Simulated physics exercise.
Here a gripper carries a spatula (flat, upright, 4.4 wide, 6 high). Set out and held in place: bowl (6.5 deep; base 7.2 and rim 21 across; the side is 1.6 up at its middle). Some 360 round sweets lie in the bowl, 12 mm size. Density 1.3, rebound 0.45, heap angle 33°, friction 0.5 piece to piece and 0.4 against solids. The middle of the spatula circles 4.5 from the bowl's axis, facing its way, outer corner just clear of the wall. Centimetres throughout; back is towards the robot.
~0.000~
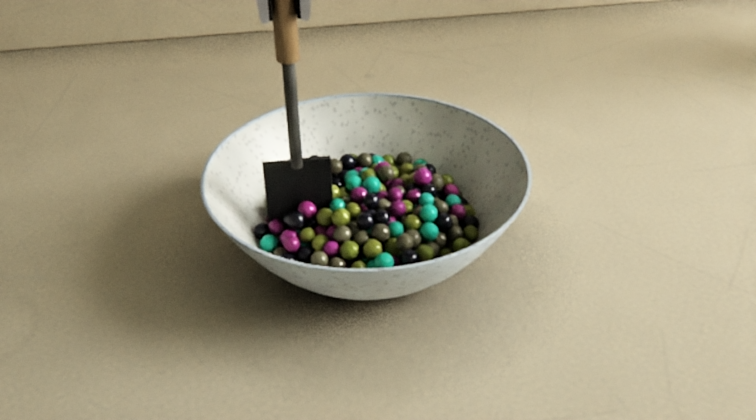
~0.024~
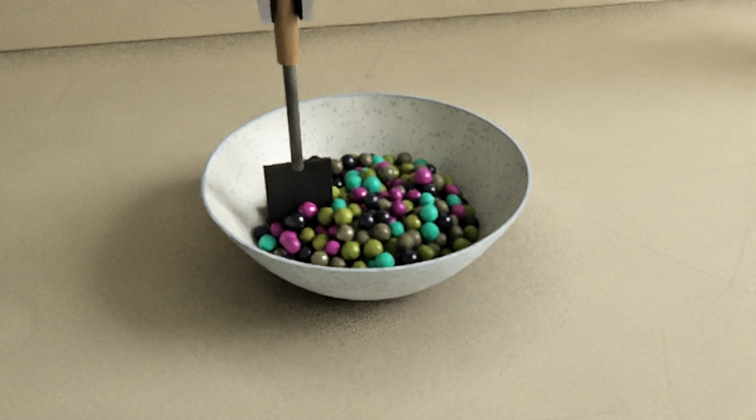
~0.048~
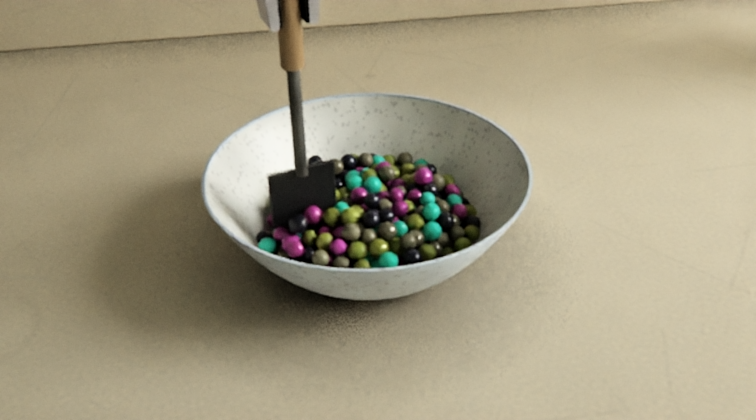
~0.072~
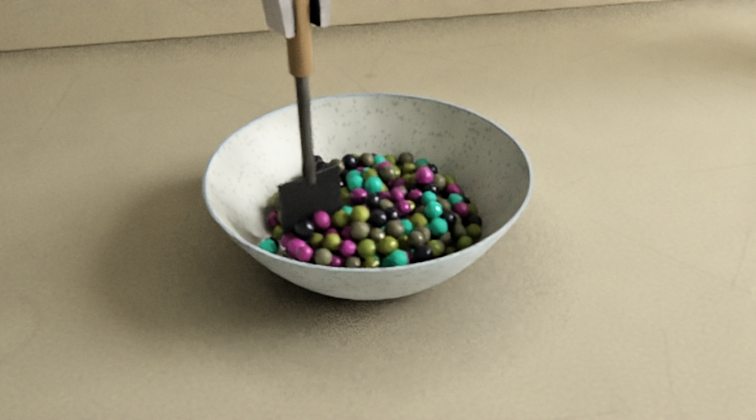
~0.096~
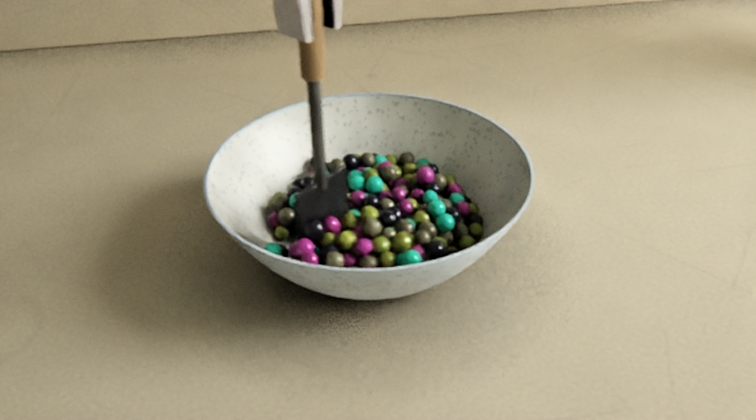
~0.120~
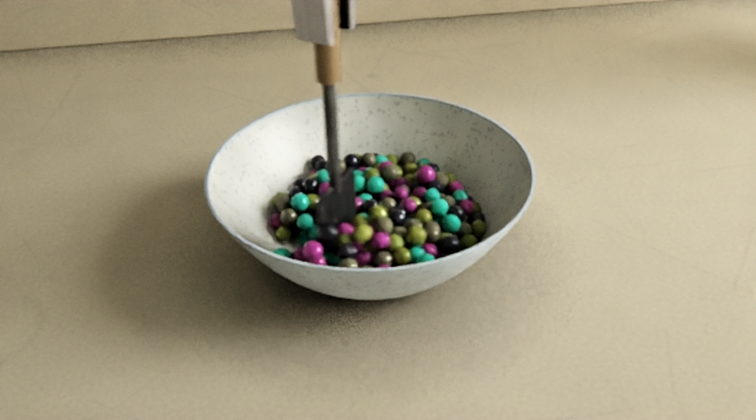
At first, a gripper holds a black spatula upright against the left side of a speckled white bowl filled with small round balls in pink, teal, olive and black. The blade then sweeps slowly rightward and toward the viewer, turning as it pushes through the balls, which shift slightly around it.
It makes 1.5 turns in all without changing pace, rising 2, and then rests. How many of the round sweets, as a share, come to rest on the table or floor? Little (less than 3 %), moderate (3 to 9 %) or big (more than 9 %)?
A moderate share, 3 to 9 %, ends on the table or floor.
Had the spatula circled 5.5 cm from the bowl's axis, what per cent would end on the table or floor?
Then about 5 per cent.
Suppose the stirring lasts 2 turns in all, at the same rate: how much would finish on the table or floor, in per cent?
In that case some 5 per cent.
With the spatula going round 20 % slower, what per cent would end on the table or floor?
In that case some 0 per cent.
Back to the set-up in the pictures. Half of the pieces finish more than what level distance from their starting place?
About 6 cm.
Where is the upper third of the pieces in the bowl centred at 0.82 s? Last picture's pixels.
Around (347, 220).
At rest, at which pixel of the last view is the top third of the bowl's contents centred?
At about (370, 195).
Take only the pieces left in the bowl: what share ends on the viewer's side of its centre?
About 50 per cent.
After 0.47 s, 244° round, highest piece 8 above the table; 339 in the bowl, 11 on the table or floor, 5 in flight or on the tool.
After 0.82 s, 74° round, highest piece 7 above the table; 335 in the bowl, 20 on the table or floor.
After 1.20 s, 180° round, highest piece 5 above the table; 335 in the bowl, 20 on the table or floor.
After 1.90 s, 180° round, highest piece 5 above the table; 335 in the bowl, 20 on the table or floor.
In the end, 335 in the bowl, 20 on the table or floor. That is 6 % on the table or floor.
